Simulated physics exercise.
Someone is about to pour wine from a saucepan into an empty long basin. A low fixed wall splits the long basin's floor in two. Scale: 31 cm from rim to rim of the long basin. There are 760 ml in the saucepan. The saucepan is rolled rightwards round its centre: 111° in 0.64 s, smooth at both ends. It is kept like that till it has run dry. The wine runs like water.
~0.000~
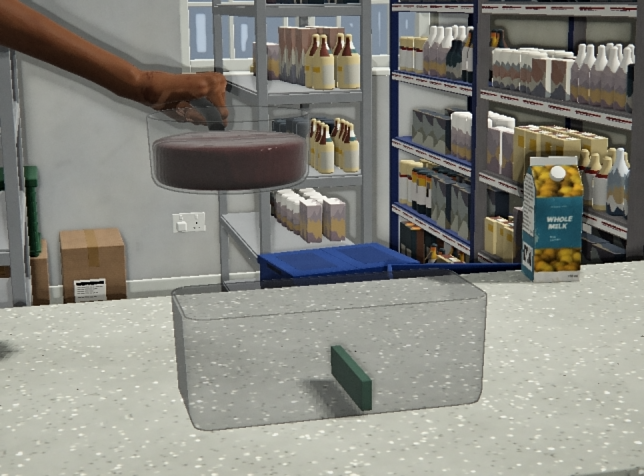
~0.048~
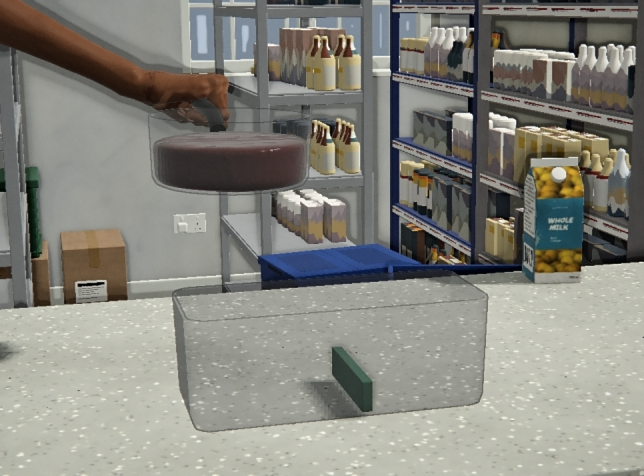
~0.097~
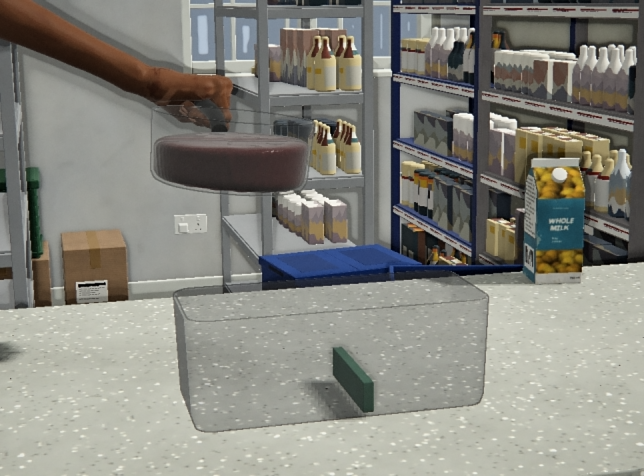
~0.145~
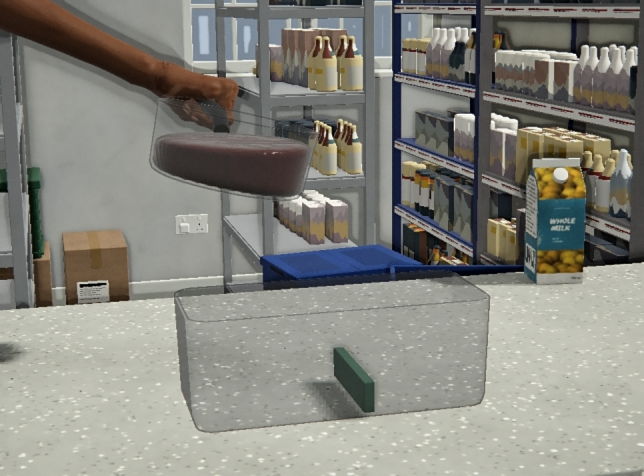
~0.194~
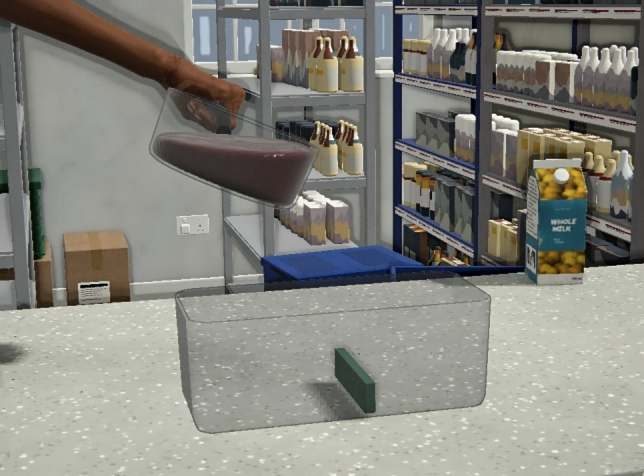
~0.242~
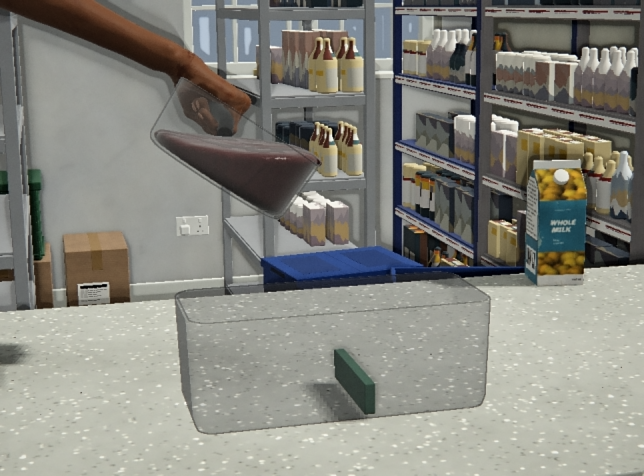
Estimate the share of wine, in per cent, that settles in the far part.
Roughly 41 per cent is past the wall.
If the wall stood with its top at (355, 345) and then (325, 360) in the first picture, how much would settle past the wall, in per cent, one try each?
In turn about 35 and 55 per cent.
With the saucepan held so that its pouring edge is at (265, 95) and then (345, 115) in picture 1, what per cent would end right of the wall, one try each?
In turn about 30 and 45 per cent.
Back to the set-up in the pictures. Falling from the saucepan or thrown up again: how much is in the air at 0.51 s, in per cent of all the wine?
About 48 per cent.
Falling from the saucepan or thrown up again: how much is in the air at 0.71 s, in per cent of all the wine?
Near 12 in a hundred.
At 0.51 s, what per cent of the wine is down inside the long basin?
Some 34 per cent.
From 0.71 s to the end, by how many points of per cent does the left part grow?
Near 10 in a hundred.
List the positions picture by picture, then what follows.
In the first picture, tilt 0°; pouring edge (307, 113); surface from (152, 142) to (303, 136); the long basin's rim runs from (178, 306) to (468, 284); the wall's top is at (350, 364).
In the second picture, tilt 2°; pouring edge (309, 116); surface from (153, 144) to (304, 138).
In the third picture, tilt 6°; pouring edge (311, 123); surface from (155, 141) to (306, 141).
In the fourth picture, tilt 13°; pouring edge (315, 134); surface from (155, 140) to (308, 143).
In the fifth picture, tilt 23°; pouring edge (316, 149); surface from (155, 138) to (312, 147).
In the sixth picture, tilt 35°; pouring edge (314, 166); surface from (153, 133) to (308, 152); 1 per cent is over the edge.
Then, 0.51 s in, the tilt is 100° and 17 per cent is still to pour, 7 is left of the wall and 28 right of it.
Then, 0.71 s in, the tilt is 111° and 3 per cent is still to pour, 45 is left of the wall and 39 right of it.
Then, 0.92 s in, the tilt is 111° and 0 per cent is still to pour, 53 is left of the wall and 42 right of it.
Then, 1.14 s in, the tilt is 111° and 0 per cent is still to pour, 55 is left of the wall and 41 right of it.
Finally, 56 per cent lies left of the wall, 41 right of it and 3 outside.
